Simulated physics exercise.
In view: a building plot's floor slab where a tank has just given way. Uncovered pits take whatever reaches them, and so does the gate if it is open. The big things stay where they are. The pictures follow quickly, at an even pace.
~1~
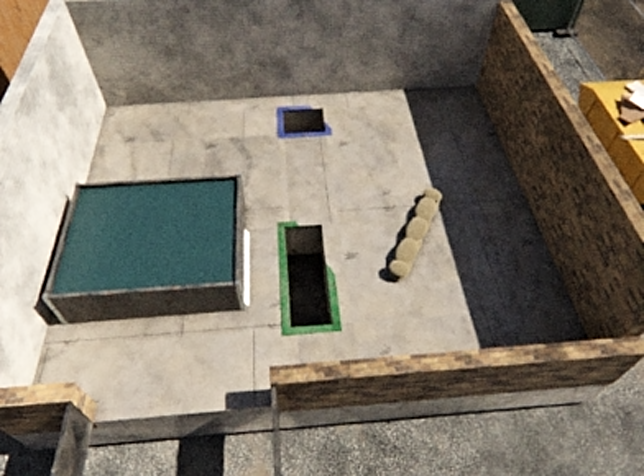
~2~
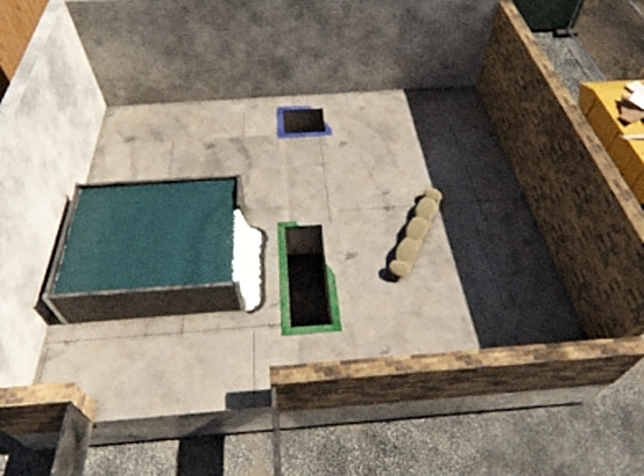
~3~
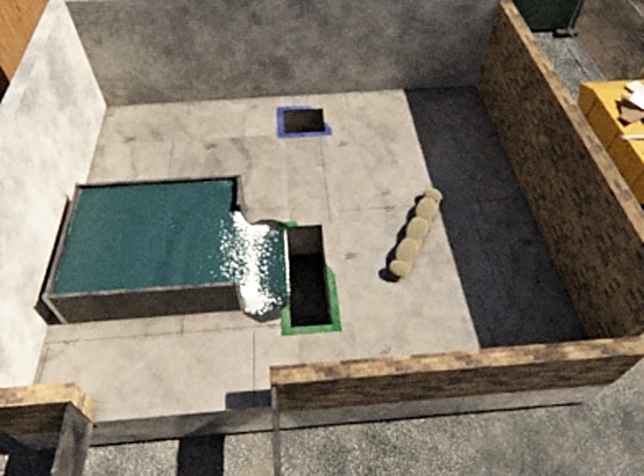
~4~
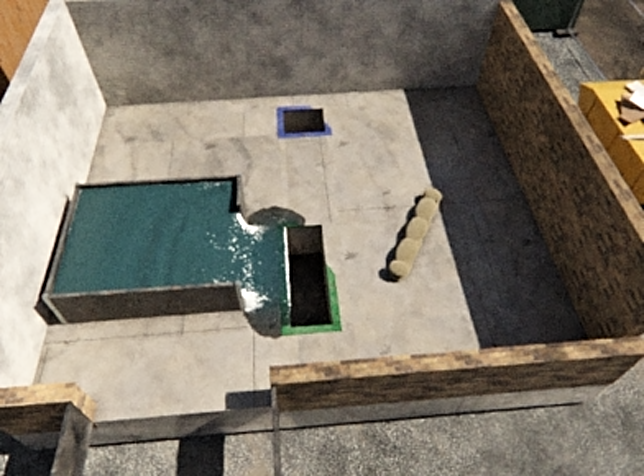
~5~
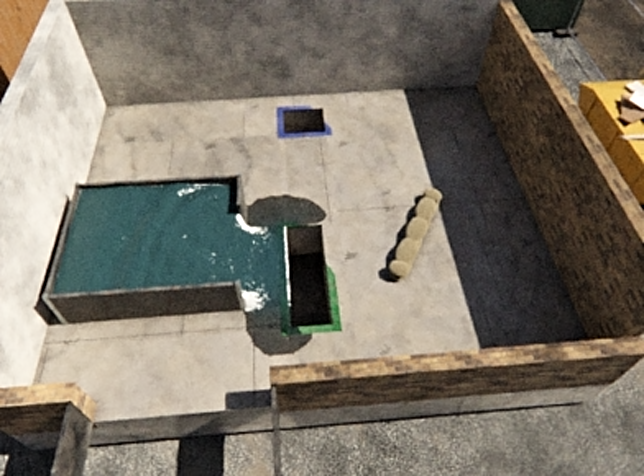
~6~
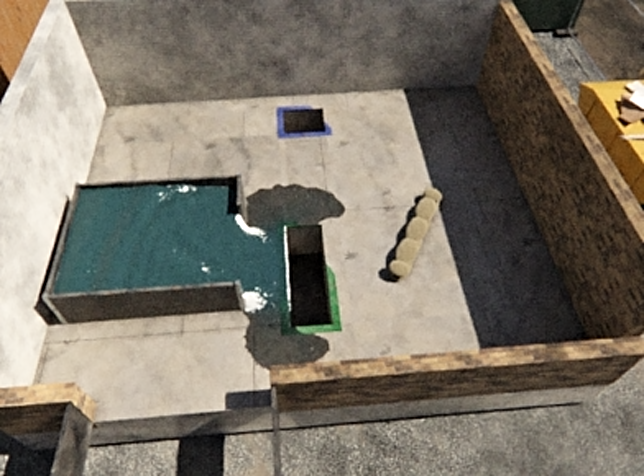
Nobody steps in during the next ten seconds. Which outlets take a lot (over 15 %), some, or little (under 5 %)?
In the end: The gate takes under 5 %; the green pit takes over 15 %; the blue pit takes under 5 %.
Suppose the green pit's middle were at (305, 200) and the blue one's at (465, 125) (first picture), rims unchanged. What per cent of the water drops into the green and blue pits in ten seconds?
Parts in a hundred: Green 20, blue 14.
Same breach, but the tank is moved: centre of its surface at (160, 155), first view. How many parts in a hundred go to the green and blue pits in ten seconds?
Parts in a hundred: Green 25, blue 12.
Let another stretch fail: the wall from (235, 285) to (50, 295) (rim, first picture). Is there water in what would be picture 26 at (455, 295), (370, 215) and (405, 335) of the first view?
In turn: Flooded, no water, under water.
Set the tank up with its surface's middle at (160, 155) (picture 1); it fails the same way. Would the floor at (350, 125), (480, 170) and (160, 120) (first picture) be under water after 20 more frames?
One after the other: Covered, covered, clear.
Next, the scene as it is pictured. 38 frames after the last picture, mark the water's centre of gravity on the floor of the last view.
At about (201, 259).
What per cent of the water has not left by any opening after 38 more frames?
About 34 per cent.
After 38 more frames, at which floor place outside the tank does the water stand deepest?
Around (253, 290).
A moment on, water covers 5 % of the floor; the gate 0 %, the green pit 19 %, the blue pit 0 %.
Next, water covers 5 % of the floor; the gate 0 %, the green pit 34 %, the blue pit 0 %.
Then, water covers 10 % of the floor; the gate 0 %, the green pit 50 %, the blue pit 0 %.
Later, water covers 5 % of the floor; the gate 0 %, the green pit 66 %, the blue pit 0 %.
In the end, water covers 10 % of the floor; the gate 0 %, the green pit 77 %, the blue pit 0 %.
